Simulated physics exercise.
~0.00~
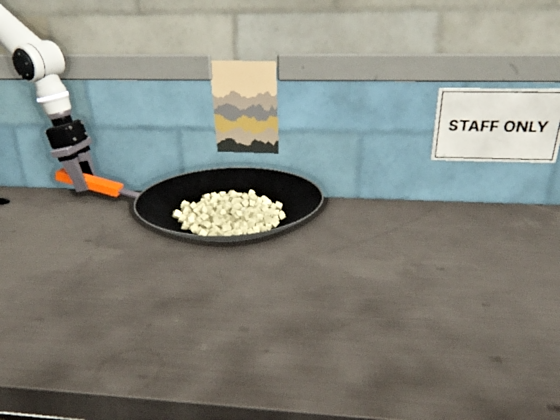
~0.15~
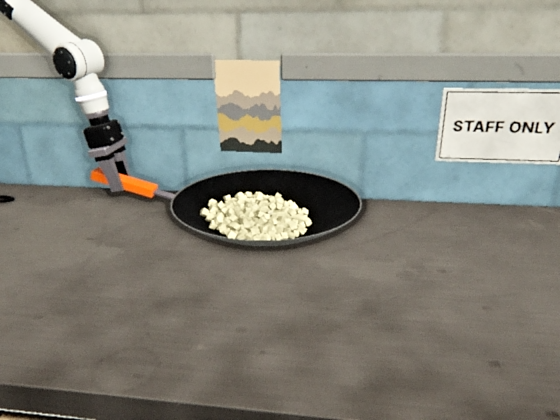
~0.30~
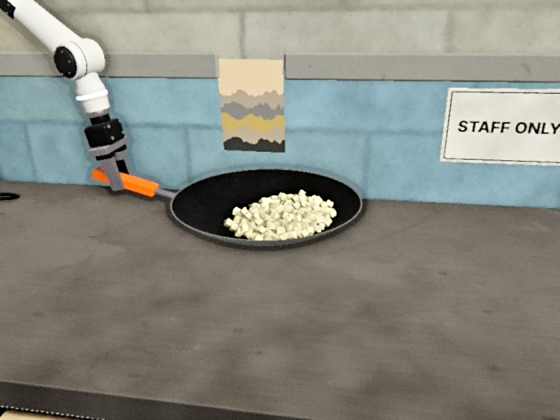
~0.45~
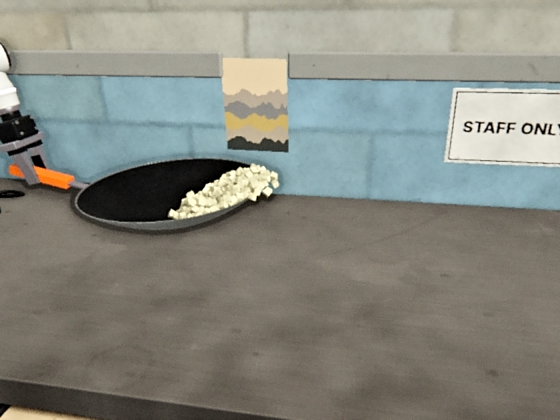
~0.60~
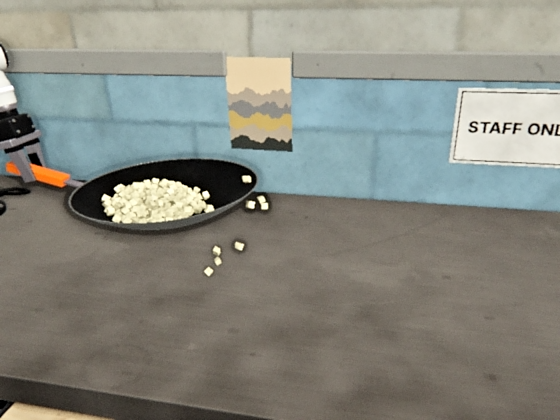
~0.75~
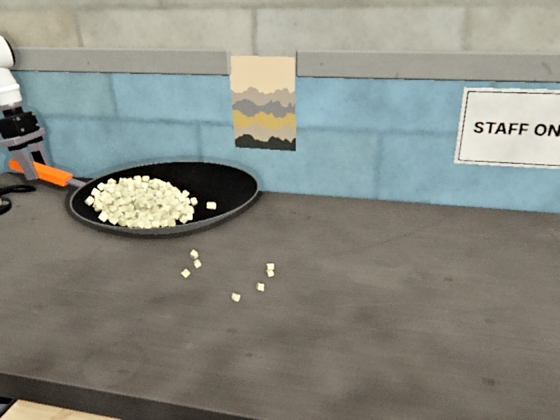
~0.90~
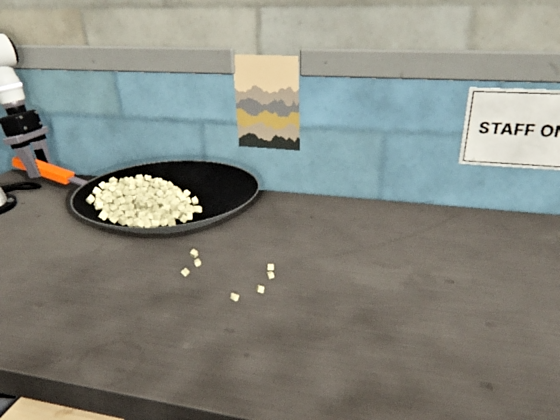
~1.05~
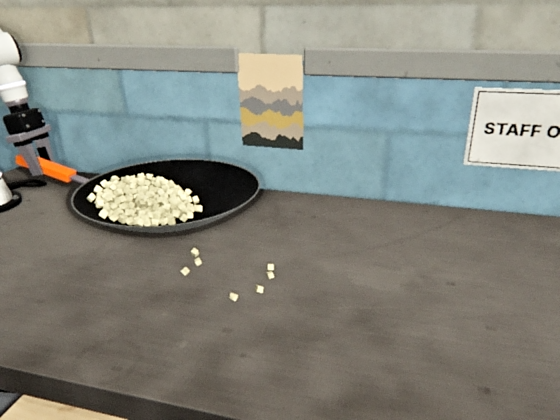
A robot arm slides a wok right, then jerks it left, spilling a few pale cubes.
